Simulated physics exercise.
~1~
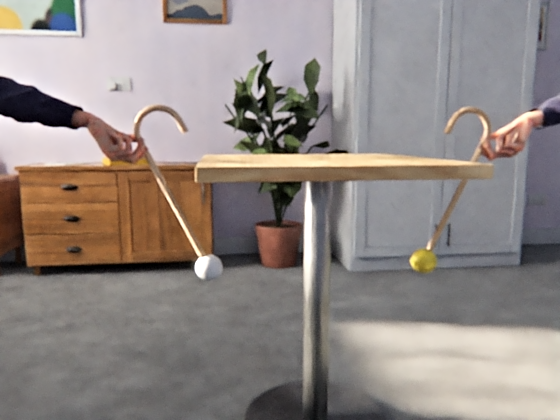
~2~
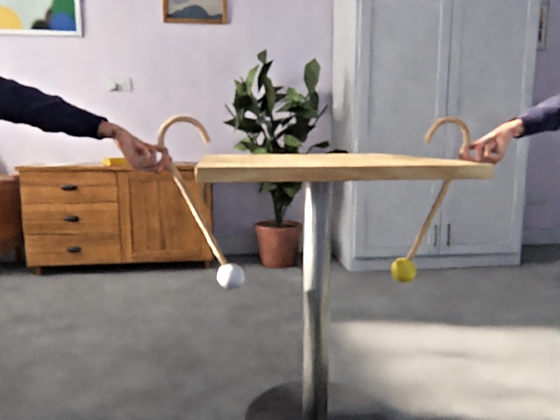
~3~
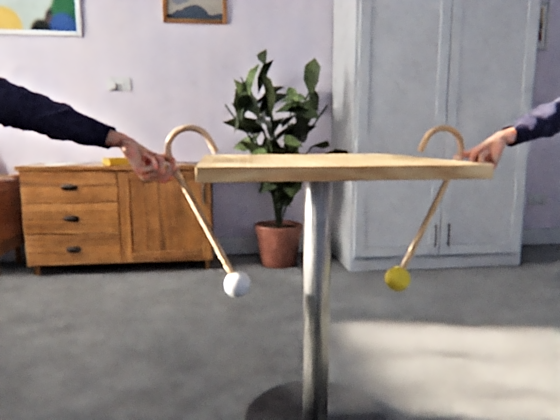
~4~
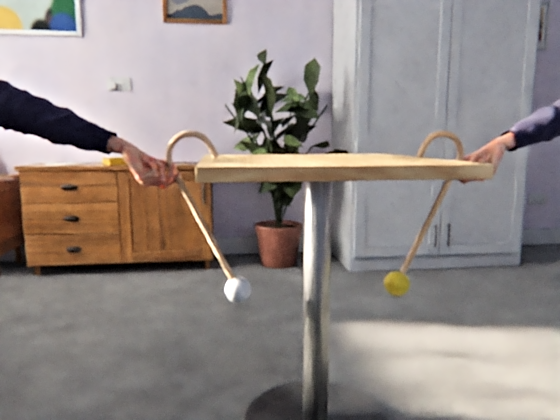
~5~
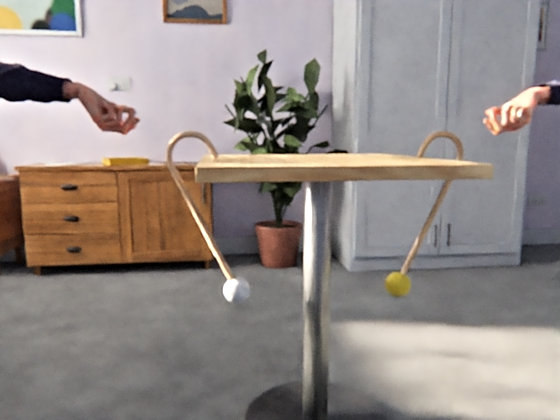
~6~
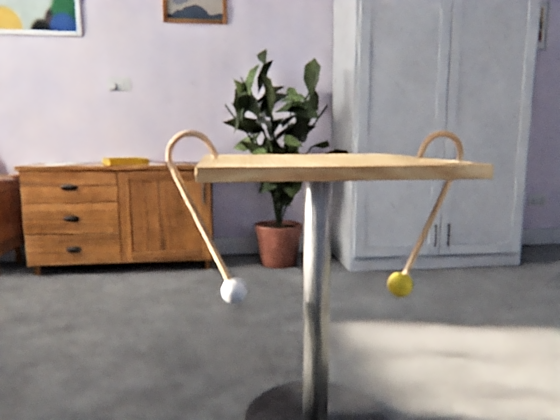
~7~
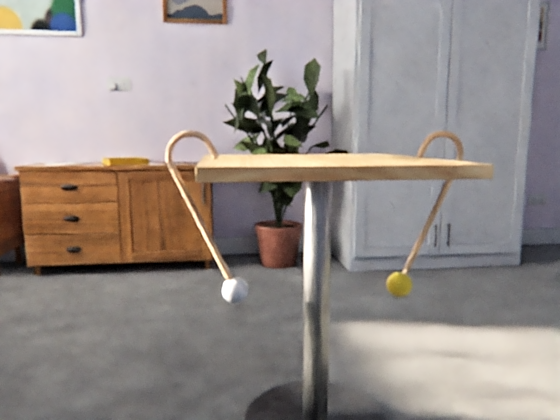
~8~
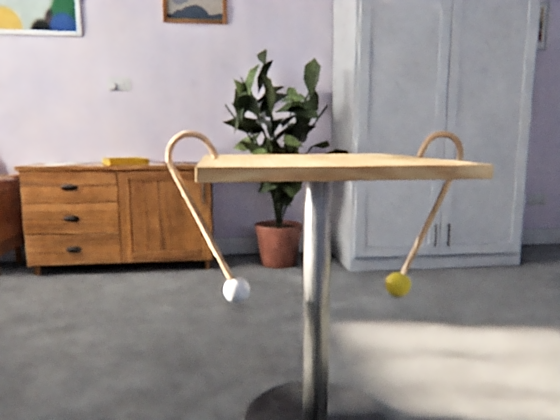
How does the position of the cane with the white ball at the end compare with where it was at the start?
At the start it is held in a hand to the left of the table, clear of the edge. By the end it is further right and slightly lower, hanging by its hook from the table's left edge.
In a room with a potted plant, two hands hooking white and yellow ball-ended canes onto a table's edges, releasing them, both staying hung.
